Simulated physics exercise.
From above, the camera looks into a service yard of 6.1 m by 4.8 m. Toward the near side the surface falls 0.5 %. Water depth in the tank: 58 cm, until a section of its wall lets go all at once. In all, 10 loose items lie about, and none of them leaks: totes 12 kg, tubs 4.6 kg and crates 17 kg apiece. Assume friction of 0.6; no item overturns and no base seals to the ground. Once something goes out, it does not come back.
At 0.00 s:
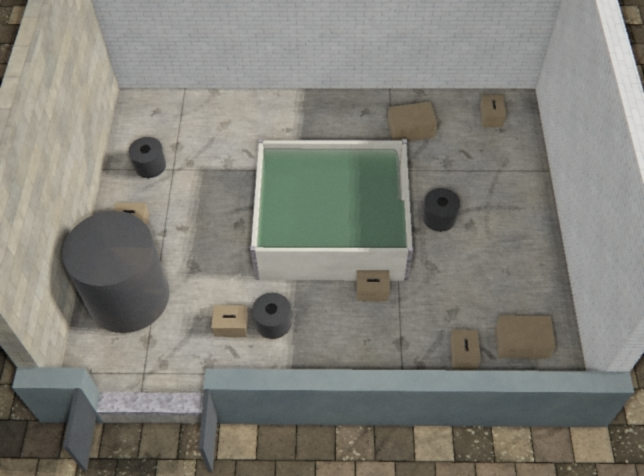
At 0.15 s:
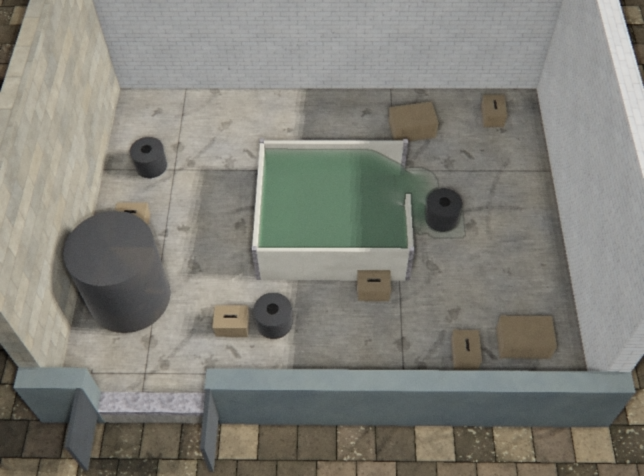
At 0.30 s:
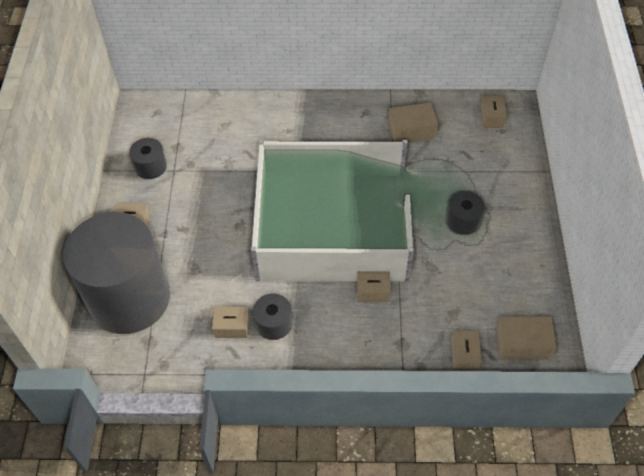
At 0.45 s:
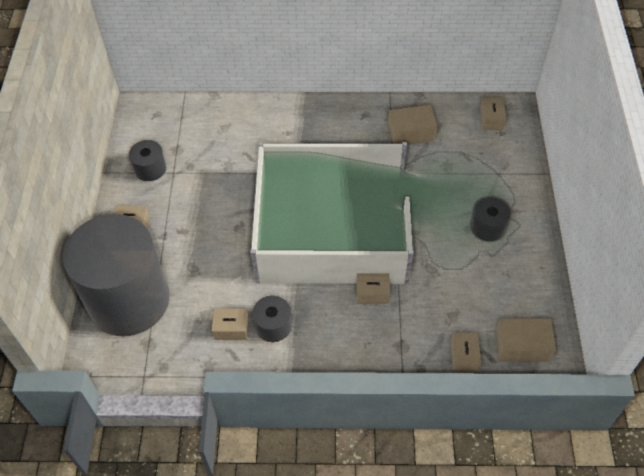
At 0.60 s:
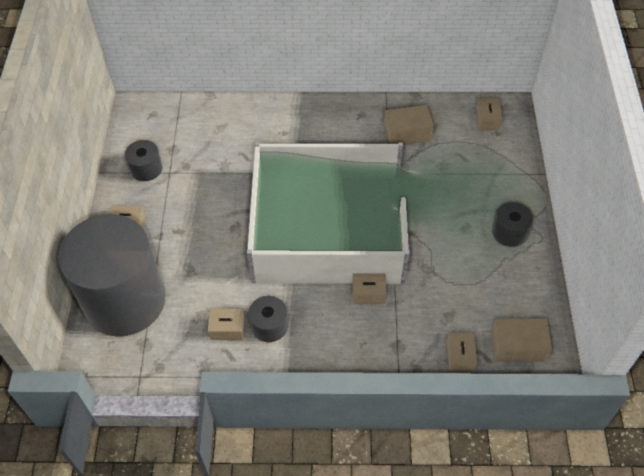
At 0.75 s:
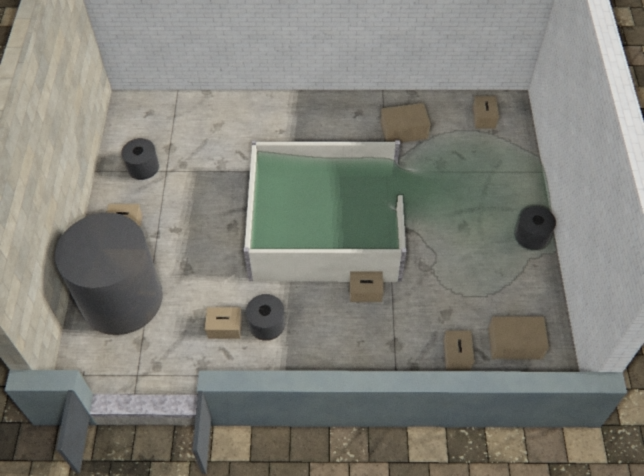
Green water poured out through a gap in the right side of the white tank and spread across the paved floor, pushing one dark tub to the right while the other tubs and boxes stayed put.
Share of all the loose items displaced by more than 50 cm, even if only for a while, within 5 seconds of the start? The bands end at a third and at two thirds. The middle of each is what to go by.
The share is in the middle band.
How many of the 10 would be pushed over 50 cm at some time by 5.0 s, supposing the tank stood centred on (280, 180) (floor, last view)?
So the tally would be 5.
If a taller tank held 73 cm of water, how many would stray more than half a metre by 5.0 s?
In that case the number is 5.
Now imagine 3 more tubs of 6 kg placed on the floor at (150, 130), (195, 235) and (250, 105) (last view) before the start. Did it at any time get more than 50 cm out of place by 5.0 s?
Below, below, above.
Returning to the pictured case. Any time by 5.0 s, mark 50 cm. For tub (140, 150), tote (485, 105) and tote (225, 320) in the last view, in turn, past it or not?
Listed in sequence: Lower; higher; lower for the last.
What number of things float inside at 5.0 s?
The number is 0.
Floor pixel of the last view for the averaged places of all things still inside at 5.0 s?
Mean floor pixel: About (294, 254).
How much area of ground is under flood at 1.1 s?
Some 8.0 m2 of it.
After 1.1 s 1 of 10 are over 50 cm from their spots; 1 afloat.
After 2.2 s 1 of 10 are over 50 cm from their spots; 2 afloat.
After 3.5 s 3 of 10 are over 50 cm from their spots; 1 afloat.
After 5.0 s 4 of 10 are over 50 cm from their spots, and 4 have been at some point; 0 afloat.
